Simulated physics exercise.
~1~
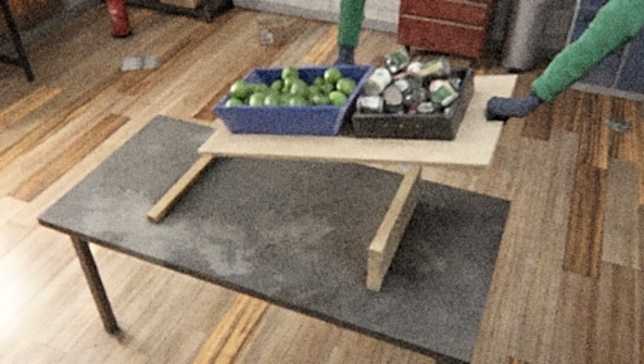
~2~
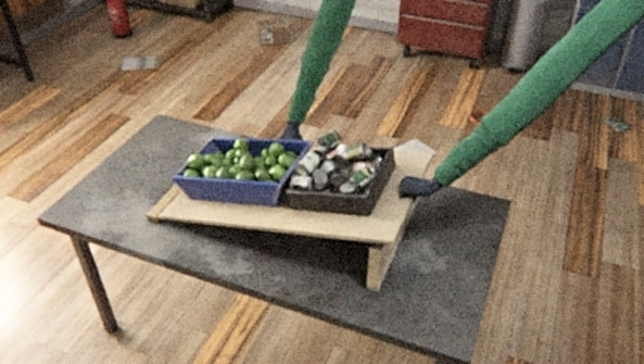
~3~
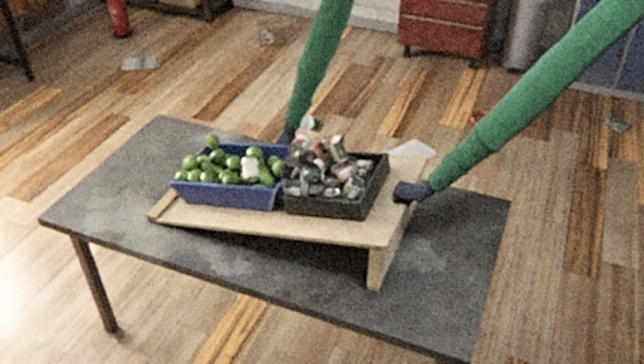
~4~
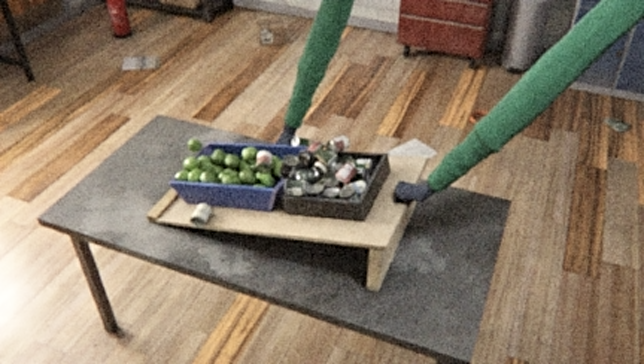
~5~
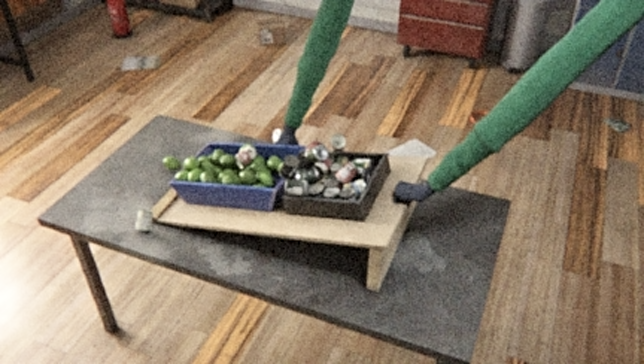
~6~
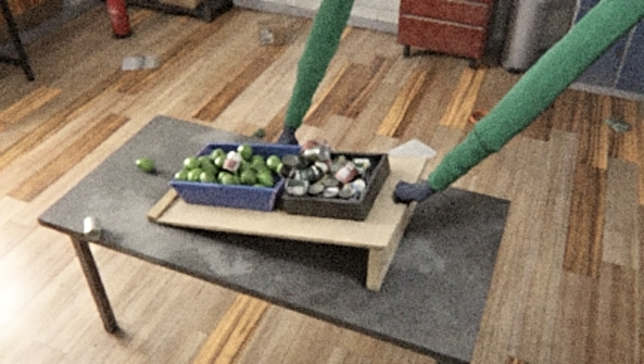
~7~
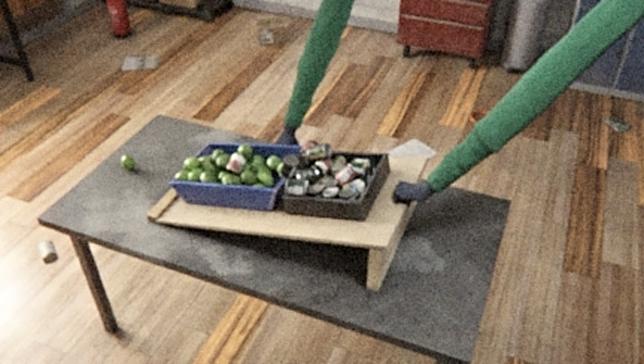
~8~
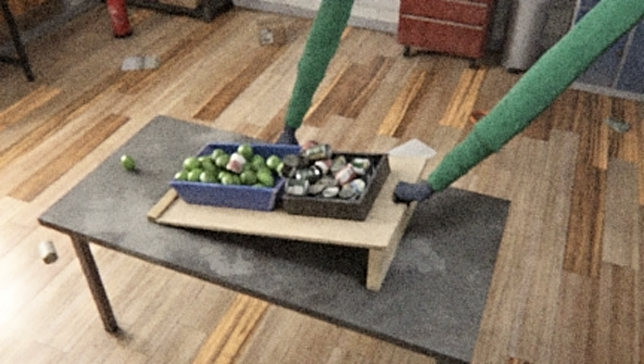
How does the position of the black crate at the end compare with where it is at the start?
At the start the black crate is held up on the board above the far right part of the table. By the end it is lower and further left, still on the board, which now rests tilted over the tabletop.
